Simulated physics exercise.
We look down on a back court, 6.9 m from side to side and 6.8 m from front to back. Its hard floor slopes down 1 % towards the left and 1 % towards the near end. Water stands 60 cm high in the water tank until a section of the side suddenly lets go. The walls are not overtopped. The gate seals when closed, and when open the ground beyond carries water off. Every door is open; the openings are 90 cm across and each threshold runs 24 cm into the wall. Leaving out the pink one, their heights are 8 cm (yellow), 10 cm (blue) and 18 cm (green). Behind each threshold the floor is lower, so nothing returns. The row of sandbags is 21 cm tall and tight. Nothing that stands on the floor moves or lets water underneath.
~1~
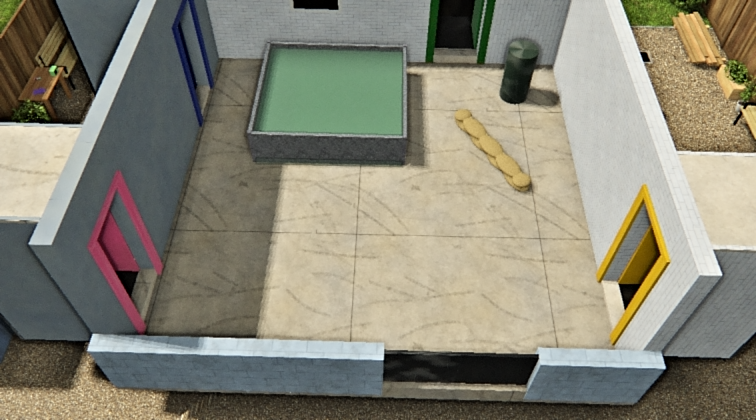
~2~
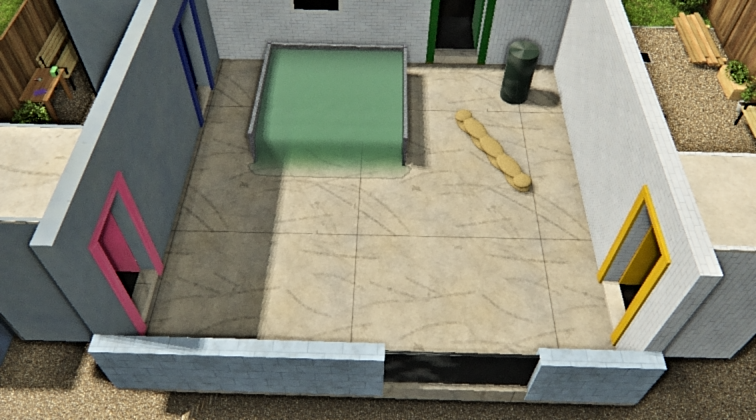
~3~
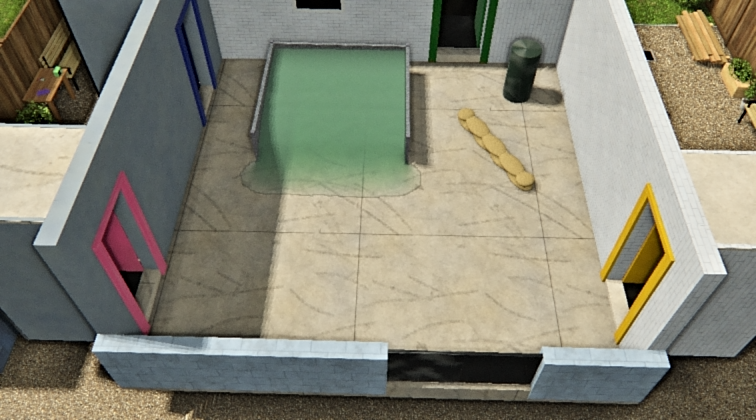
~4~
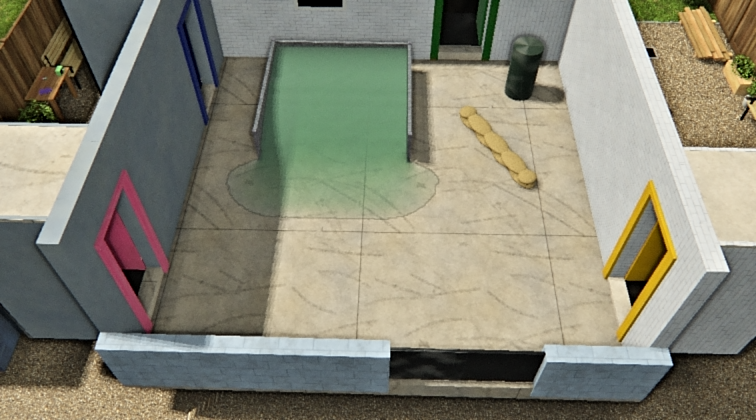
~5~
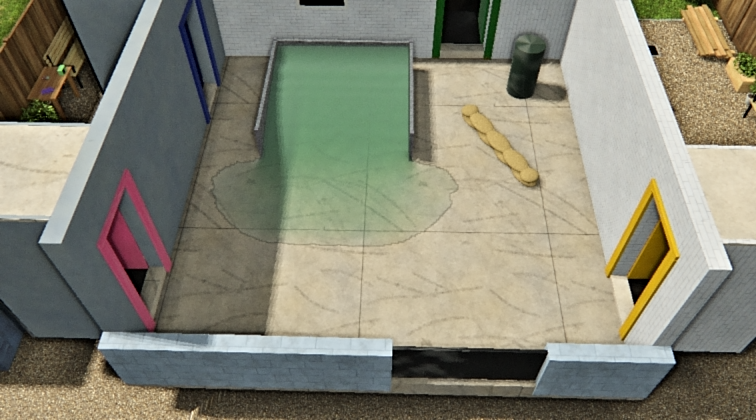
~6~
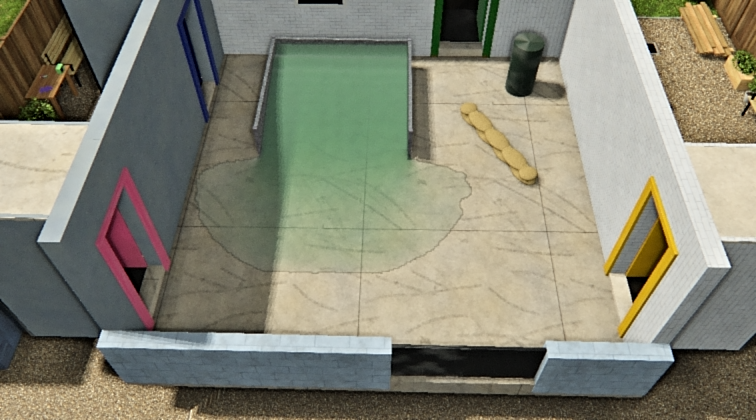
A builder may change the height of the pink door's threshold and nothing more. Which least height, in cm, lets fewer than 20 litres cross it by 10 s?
About 28 cm.
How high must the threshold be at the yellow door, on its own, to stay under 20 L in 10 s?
About 17 cm at yellow.
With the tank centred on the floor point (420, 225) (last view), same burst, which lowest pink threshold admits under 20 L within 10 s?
Then roughly 28 cm.
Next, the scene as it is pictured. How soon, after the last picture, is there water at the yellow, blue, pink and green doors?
Yellow 2.4 s, blue 4.5 s, pink 0.7 s, green 6.5 s.
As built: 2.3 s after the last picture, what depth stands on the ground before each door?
Depths in cm: Yellow 0, blue 0, pink 31, green 0.
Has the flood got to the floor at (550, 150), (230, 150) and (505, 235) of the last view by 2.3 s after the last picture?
In turn: Not reached, still dry, flooded.
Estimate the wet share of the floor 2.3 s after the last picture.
Near 55 per cent is wet.
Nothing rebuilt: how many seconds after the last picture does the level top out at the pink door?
At about 2.6 s.
Then, 0.7 s after the last picture water covers 45 % of the floor, deepest (34 cm) near (306, 363); 3 cm at the pink door, 0 litres in over its 16 cm threshold.
Then, 2.3 s after the last picture water covers 55 % of the floor, deepest (44 cm) near (155, 360); 31 cm at the pink door, 17 litres in over its 16 cm threshold.
Then, 9.3 s after the last picture water covers 95 % of the floor, deepest (16 cm) near (416, 96); 10 cm at the pink door, 127 litres in over its 16 cm threshold.
At the pink door as built, the water peaked near 35 cm, 2.5 s after the last picture.
Run again over the same 10 s with other heights there, 31 litres in over 26 cm, 12 litres over 30.5 cm. The limit of 20 litres is kept from about 28 cm up.
